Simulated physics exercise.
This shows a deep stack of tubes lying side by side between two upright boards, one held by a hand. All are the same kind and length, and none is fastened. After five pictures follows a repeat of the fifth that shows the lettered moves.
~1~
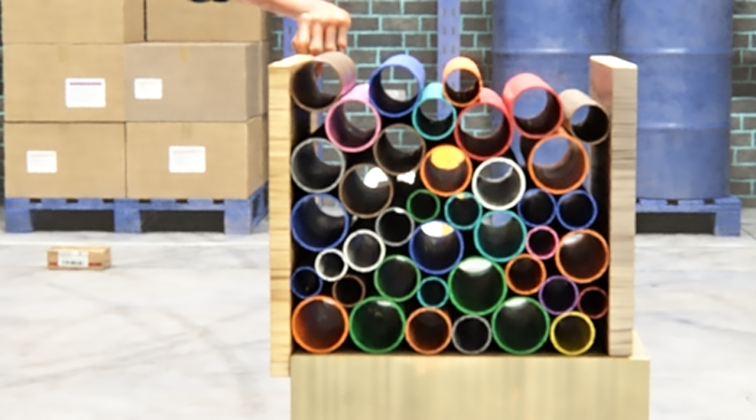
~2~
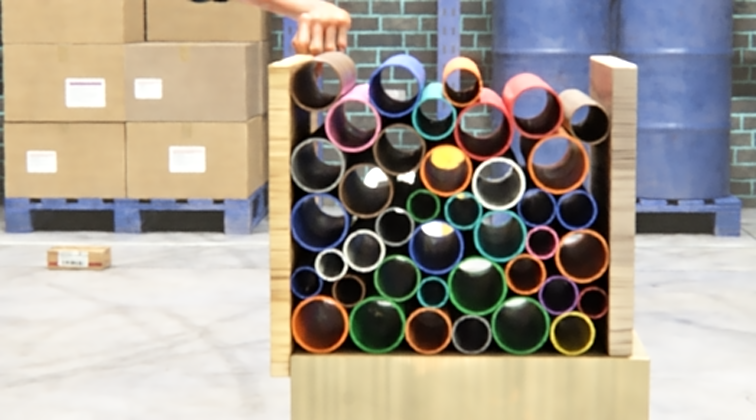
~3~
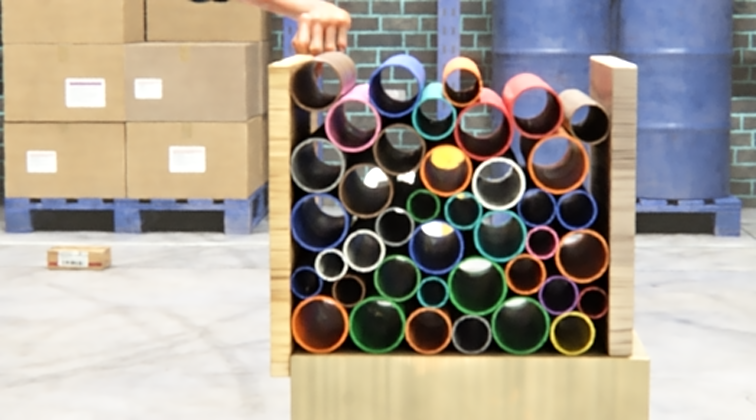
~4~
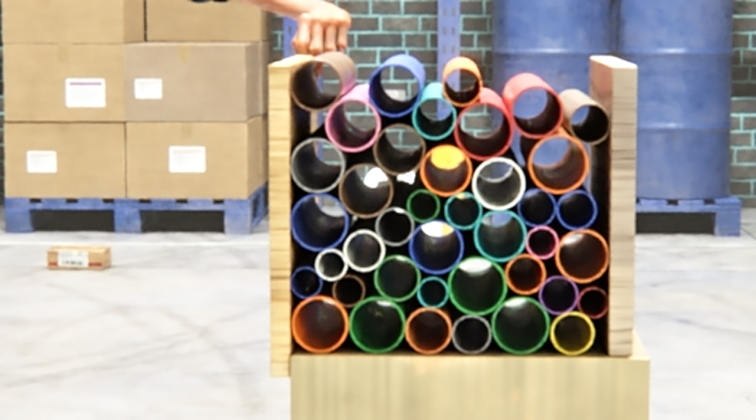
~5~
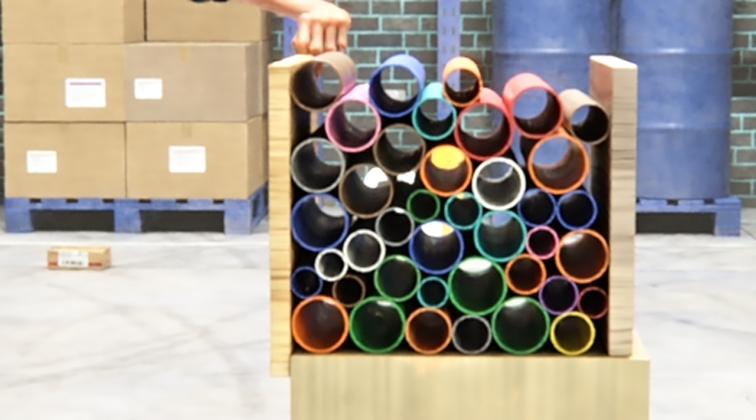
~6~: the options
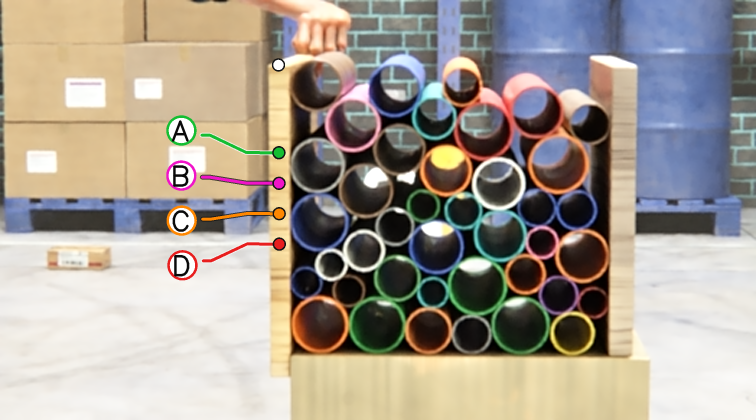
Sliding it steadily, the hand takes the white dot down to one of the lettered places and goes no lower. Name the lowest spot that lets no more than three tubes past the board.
The lowest mark that will do is B.
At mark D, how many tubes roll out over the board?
The count is four.
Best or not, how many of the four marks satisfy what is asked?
Two of them.
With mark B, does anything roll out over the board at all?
At B: Yes.
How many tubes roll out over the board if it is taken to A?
With A, one.
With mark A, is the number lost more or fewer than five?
It loses fewer than five.
On the copy, A at (279, 153); B at (279, 184); C at (279, 213); D at (280, 244); the white dot at (279, 65).
On B. First, top of the board (289, 122).
Then, top of the board (290, 183).
Finally, top of the board (290, 183), one out over the board.
By contrast, A one out over the board; C four out over the board; D four out over the board.
